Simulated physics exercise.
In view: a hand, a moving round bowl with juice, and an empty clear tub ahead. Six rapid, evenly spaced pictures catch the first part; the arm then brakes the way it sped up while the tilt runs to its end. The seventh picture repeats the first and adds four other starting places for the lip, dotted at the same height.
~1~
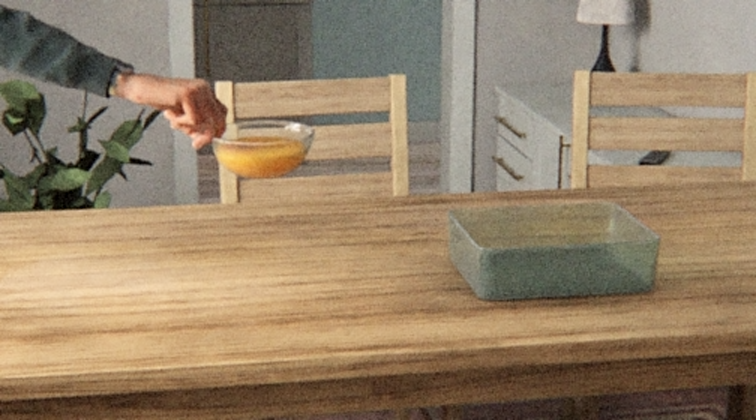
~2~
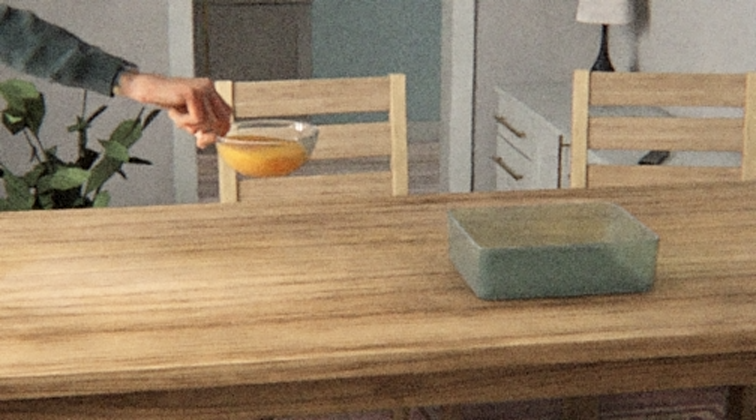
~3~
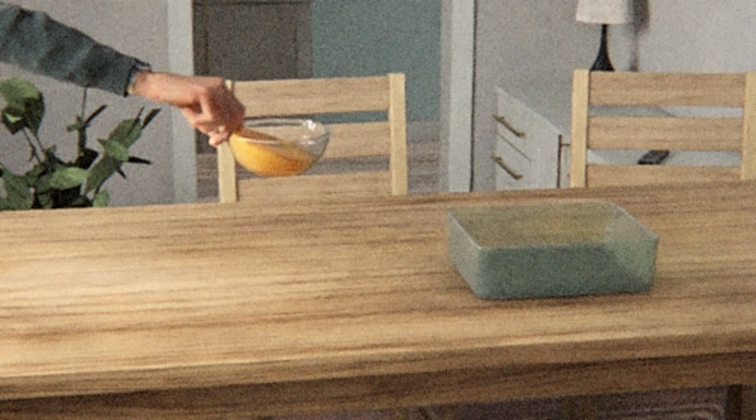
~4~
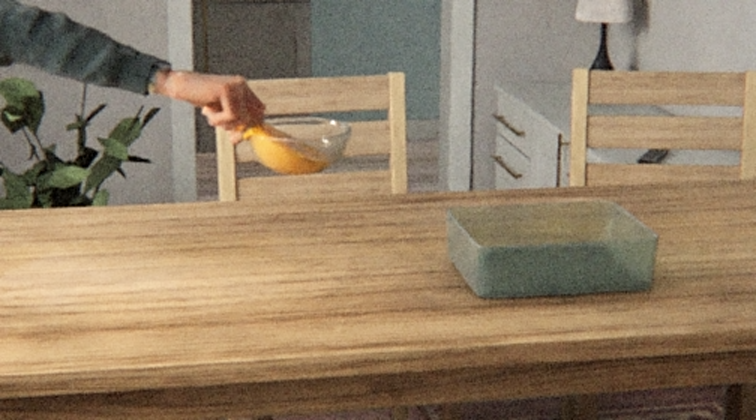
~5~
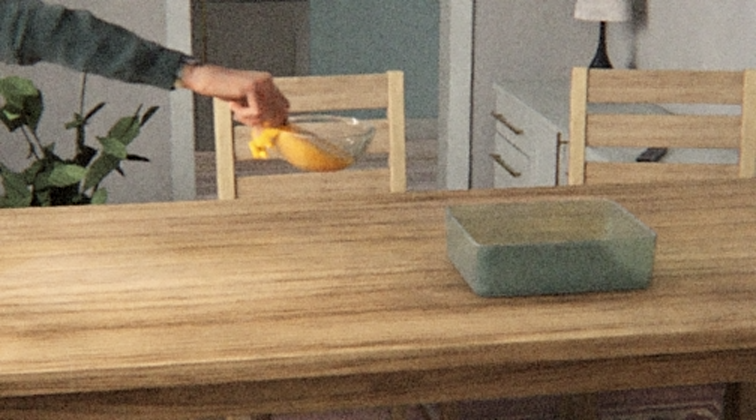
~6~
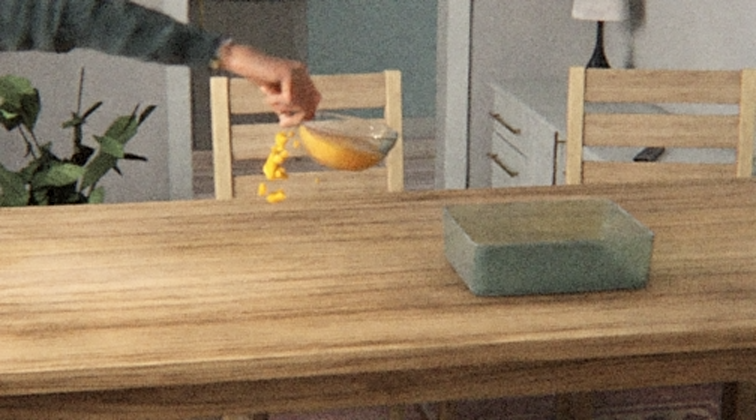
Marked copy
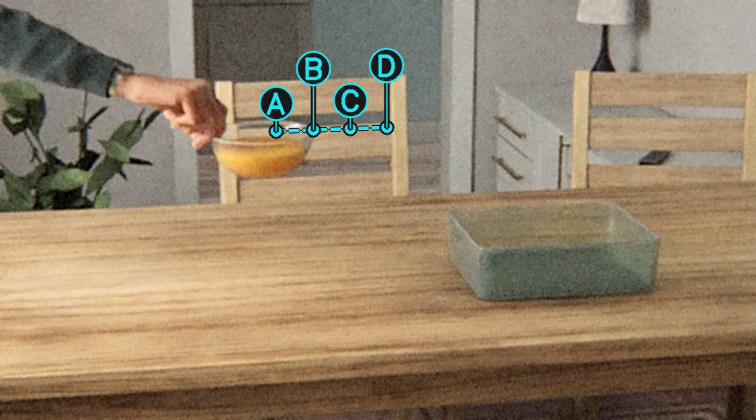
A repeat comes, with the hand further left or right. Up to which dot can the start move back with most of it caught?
A will do.
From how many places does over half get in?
All four.
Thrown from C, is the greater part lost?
No.
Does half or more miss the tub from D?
No, that is safe.
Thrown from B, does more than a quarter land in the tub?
Yes, it does.
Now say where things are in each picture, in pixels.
The first frame shows upright, lip at (312, 130); tub from (477, 299) to (654, 289); nothing has left yet.
The second frame shows upright, lip at (316, 129); nothing has left yet.
The third frame shows upright, lip at (329, 128); nothing has left yet.
The fourth frame shows upright, lip at (348, 126); juice is over the rim, down to (243, 135).
The fifth frame shows upright, lip at (372, 125); juice is over the rim, down to (255, 155).
The sixth frame shows tipped about 11°, lip at (396, 132); juice is over the rim, down to (271, 200).
In cyan, A at (276, 131); B at (313, 130); C at (350, 128); D at (386, 127).
If A is chosen, about 62 % lands in the tub, 28 % falls short and 10 % goes beside or beyond.
If B is chosen, about 79 % lands in the tub, 10 % falls short and 11 % goes beside or beyond.
If C is chosen, about 71 % lands in the tub, 10 % falls short and 19 % goes beside or beyond.
If D is chosen, about 82 % lands in the tub, 12 % falls short and 6 % goes beside or beyond.
